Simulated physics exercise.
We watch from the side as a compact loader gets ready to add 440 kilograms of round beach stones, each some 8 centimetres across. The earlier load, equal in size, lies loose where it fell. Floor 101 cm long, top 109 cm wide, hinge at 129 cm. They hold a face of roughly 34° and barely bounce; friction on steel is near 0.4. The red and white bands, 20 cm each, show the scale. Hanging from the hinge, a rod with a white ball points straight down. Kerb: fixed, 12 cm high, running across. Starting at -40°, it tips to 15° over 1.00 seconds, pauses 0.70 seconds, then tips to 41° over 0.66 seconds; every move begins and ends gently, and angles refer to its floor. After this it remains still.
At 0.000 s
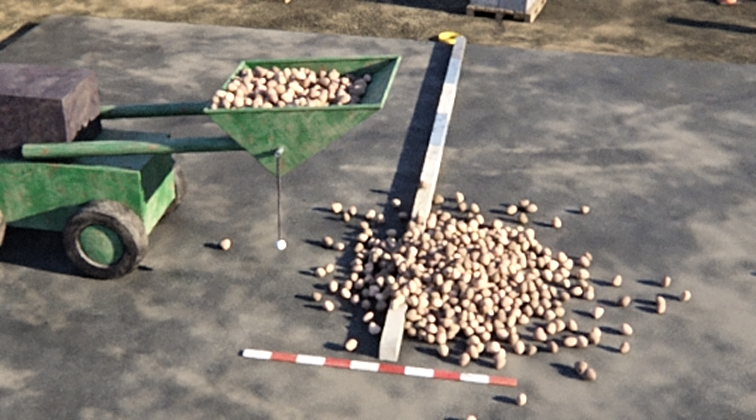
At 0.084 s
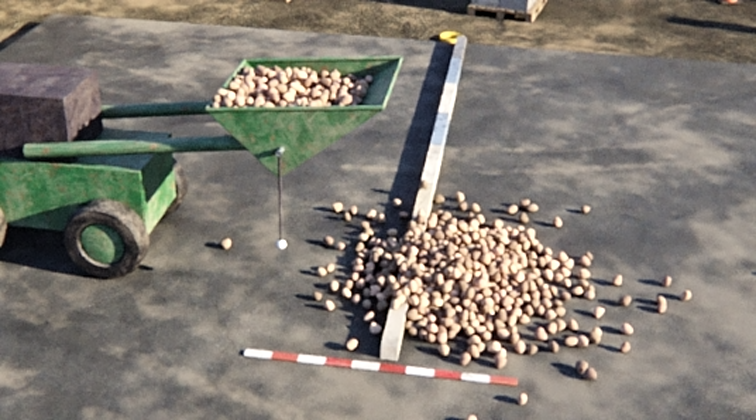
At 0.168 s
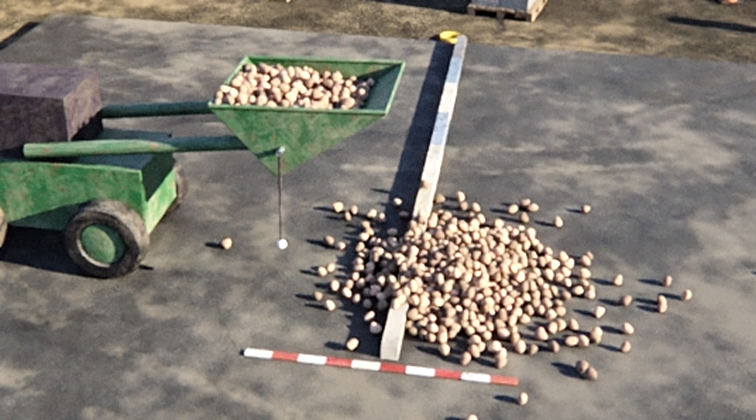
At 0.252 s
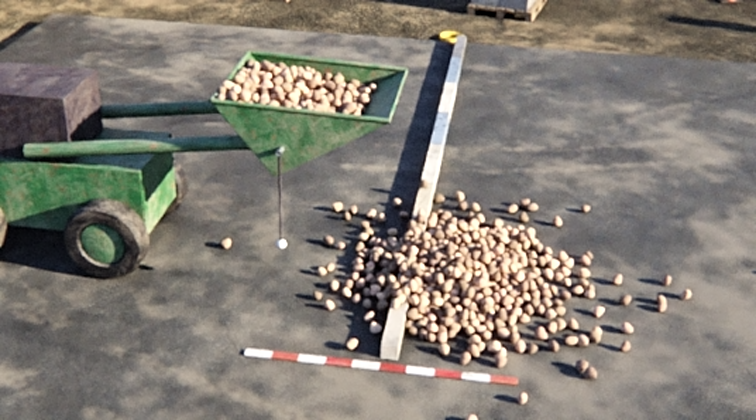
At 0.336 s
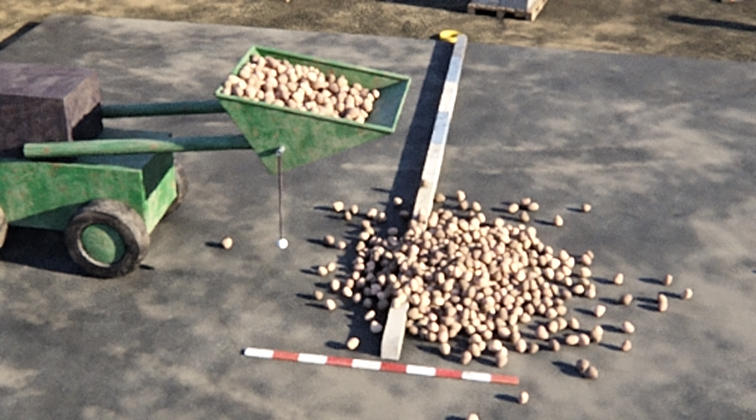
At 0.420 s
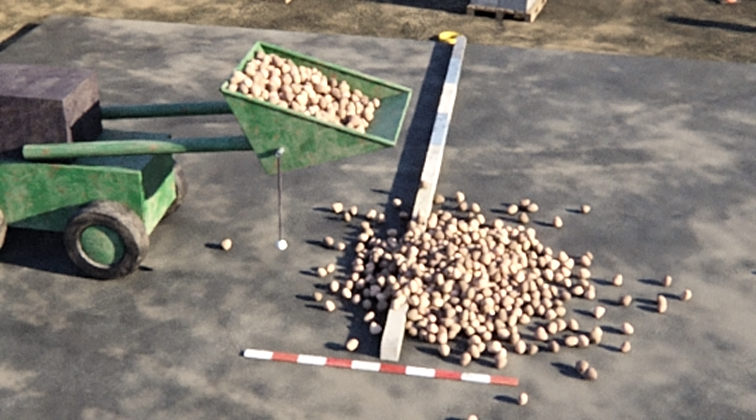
A green bucket full of rounded stones, held on the arms of a wheeled machine, tilted gradually down on its right side, while the loose heap lying across the long kerb stayed still.
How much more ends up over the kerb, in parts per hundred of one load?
Close to 53 parts in a hundred.
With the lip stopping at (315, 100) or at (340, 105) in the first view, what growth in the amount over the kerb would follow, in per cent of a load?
Roughly 5 per cent, then 20 per cent.
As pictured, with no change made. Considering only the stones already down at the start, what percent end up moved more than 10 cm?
Roughly 15 percent.
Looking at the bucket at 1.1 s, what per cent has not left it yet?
Close to 100 per cent of the load.
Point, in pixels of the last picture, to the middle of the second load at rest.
The centre sits about (422, 256).
After 0.8 s the floor is at 6°; in per cent of one load, 100 in the bucket, 18 on this side of the kerb, 82 over the kerb; the foremost stones are at (667, 303).
After 1.1 s the floor is at 15°; in per cent of one load, 100 in the bucket, 18 on this side of the kerb, 82 over the kerb; the foremost stones are at (667, 303).
After 2.8 s the floor is at 41°; in per cent of one load, 0 in the bucket, 65 on this side of the kerb, 135 over the kerb; the foremost stones are at (667, 303).
After 5.5 s the floor is at 41°; in per cent of one load, 0 in the bucket, 64 on this side of the kerb, 135 over the kerb; the foremost stones are at (667, 303). Net gain over the kerb, 53.
